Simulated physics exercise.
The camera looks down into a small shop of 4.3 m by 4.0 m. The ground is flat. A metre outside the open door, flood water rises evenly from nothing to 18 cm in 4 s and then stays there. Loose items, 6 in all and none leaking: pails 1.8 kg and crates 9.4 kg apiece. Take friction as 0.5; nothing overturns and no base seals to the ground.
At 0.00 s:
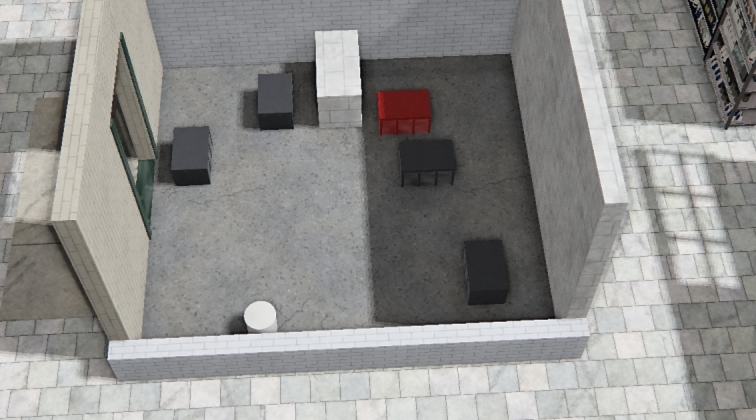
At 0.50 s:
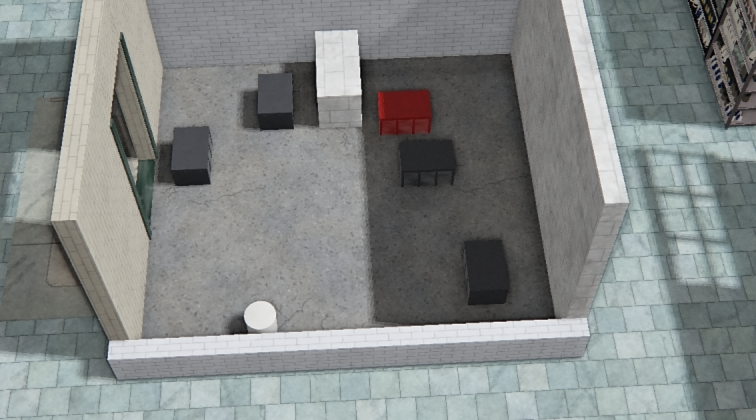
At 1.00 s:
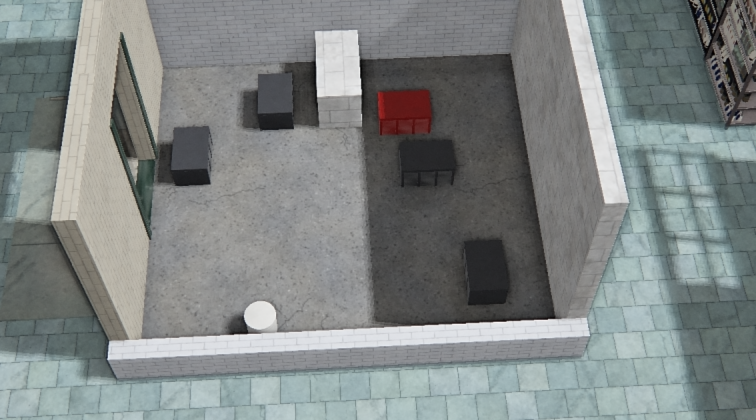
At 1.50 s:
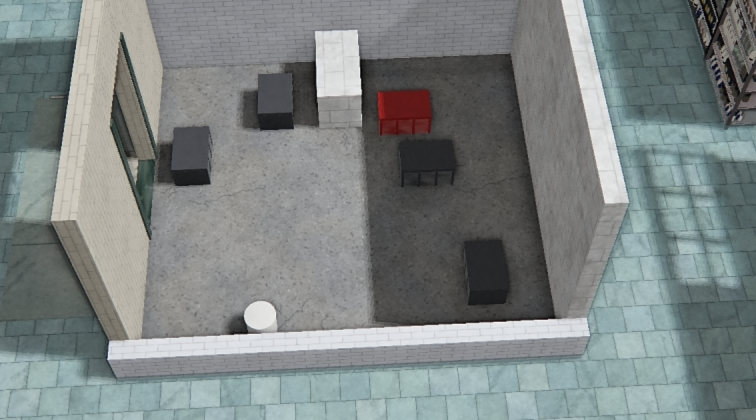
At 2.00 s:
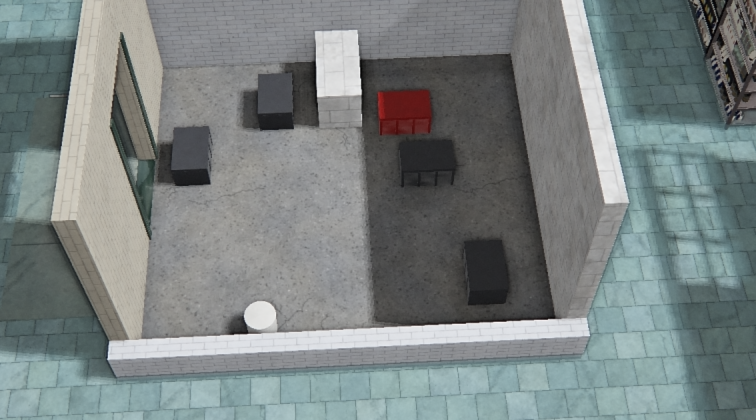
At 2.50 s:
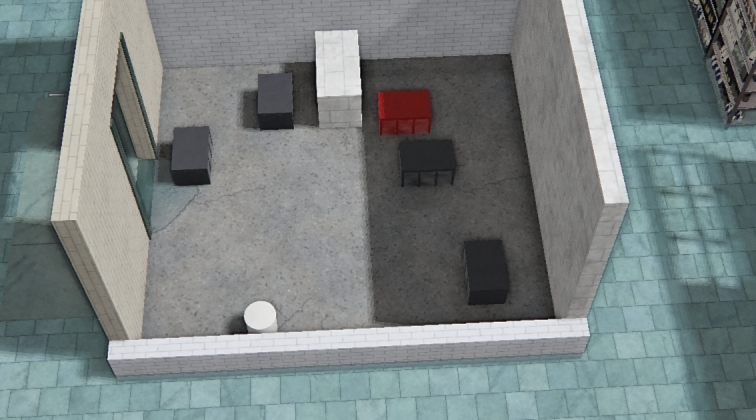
In a small open-topped shop, a red crate, some dark ones and a white pail sat still while the paving outside turned bluish-green and, lastly, a little water crept in at the left doorway.
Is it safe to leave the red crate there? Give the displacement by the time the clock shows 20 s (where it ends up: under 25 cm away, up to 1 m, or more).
Red crate is nudged along.
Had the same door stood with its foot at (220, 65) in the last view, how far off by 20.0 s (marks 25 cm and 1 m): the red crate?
In that case the red crate ends far away.
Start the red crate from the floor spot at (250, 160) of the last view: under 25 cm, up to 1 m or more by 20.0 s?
It travels far.
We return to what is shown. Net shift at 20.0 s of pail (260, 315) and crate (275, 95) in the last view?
In turn: 80 cm, 60 cm.
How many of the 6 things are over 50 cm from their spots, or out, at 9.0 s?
By then 2.
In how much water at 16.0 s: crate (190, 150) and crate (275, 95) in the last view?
Roughly 6 and 6 cm.
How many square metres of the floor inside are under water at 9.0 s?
About 16 m2.
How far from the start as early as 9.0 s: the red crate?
Roughly 0 cm by then.
After 4.0 s the red crate is near (404, 104), 0.0 m from its start, aground; 0 afloat.
After 9.0 s the red crate is near (405, 104), 0.0 m from its start, aground; 5 afloat.
After 16.0 s the red crate is near (410, 91), 0.2 m from its start, afloat; 6 afloat.
After 20.0 s the red crate is near (388, 68), 0.5 m from its start, afloat; 6 afloat.
